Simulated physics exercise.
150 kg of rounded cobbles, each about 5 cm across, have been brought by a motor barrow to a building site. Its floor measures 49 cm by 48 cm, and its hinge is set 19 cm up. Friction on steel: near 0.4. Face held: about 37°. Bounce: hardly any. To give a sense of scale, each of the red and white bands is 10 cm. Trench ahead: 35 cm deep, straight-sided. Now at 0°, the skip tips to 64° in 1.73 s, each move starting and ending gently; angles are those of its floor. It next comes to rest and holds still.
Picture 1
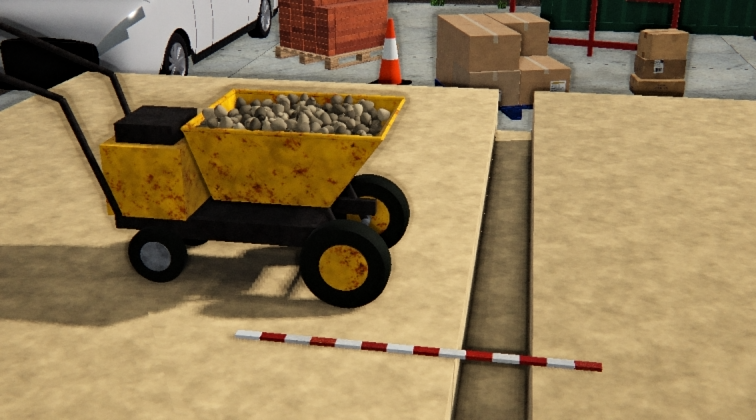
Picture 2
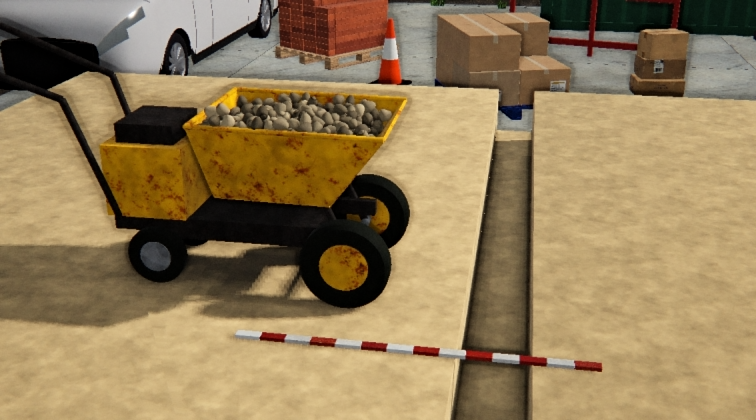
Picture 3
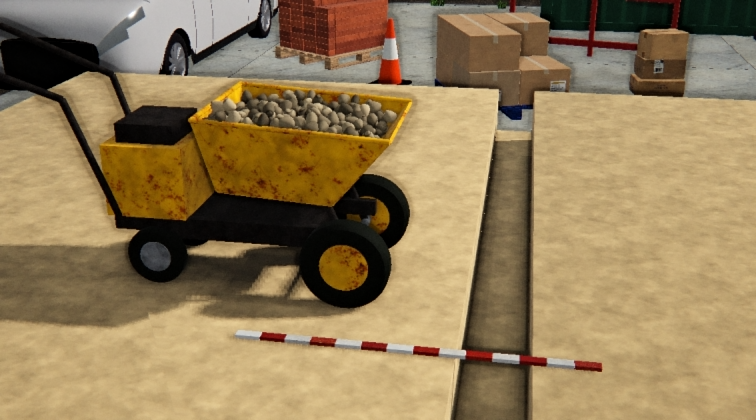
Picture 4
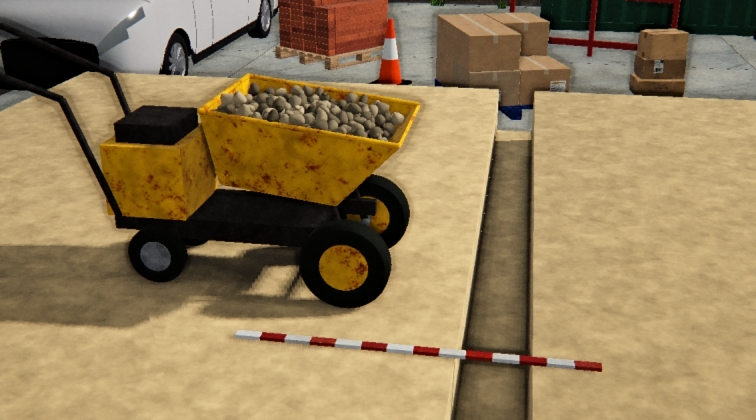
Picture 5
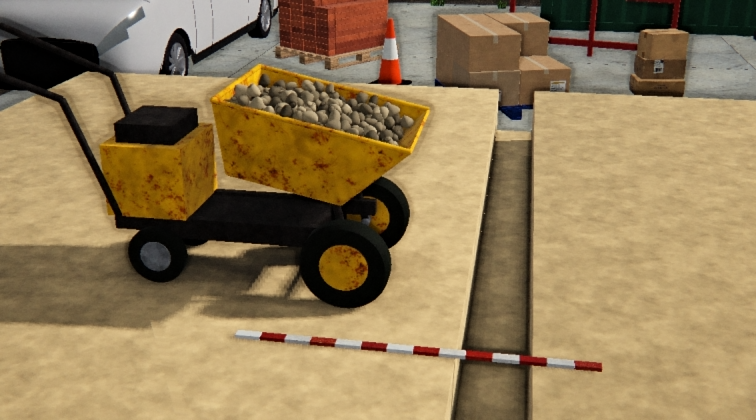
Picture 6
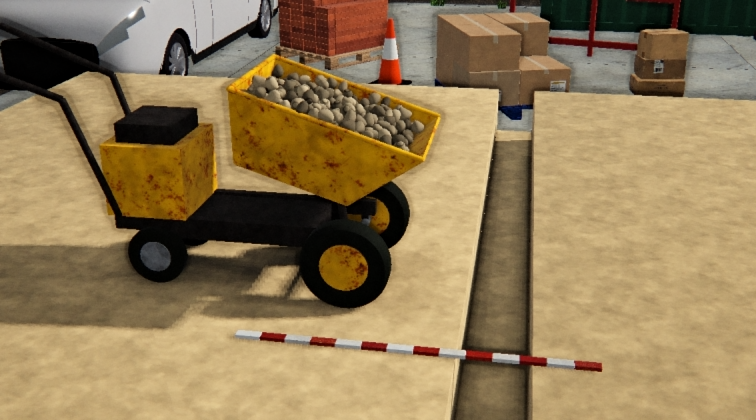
A rusty yellow motor barrow heaped with rounded grey-brown stones stands at the left of a building site, seen from slightly above and to its side. A narrow straight trench crosses the sandy ground to its right, with a red-and-white pole in front and a white vehicle, bricks, orange cone and boxes behind. The skip slowly tilts forward to the right, its rear rising, while the wheels and camera stay still.
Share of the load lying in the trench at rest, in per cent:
58 per cent.
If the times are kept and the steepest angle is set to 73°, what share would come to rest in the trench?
Then about 65 per cent.
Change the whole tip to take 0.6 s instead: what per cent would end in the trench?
Close to 40 percent, then.
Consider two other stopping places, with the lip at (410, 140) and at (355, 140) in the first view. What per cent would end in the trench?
The first start gives about 40 per cent, the second about 75.
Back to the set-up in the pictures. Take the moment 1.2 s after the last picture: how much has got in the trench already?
Roughly 20 percent of the load.
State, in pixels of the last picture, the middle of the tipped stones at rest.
Roughly at pixel (513, 333).
Then, 0.7 s after the last picture the floor is at 54°, 99 % in the skip; the foremost stones are at (487, 194).
Then, 1.2 s after the last picture the floor is at 64°, 68 % in the skip, 19 % in the trench, 13 % past the trench; the foremost stones are at (609, 301).
Then, 1.6 s after the last picture the floor is at 64°, 48 % in the skip, 28 % in the trench, 24 % past the trench; the foremost stones are at (693, 301).
Then, 3.5 s after the last picture the floor is at 64°, 16 % in the skip, 58 % in the trench, 26 % past the trench; the foremost stones are at (746, 292).
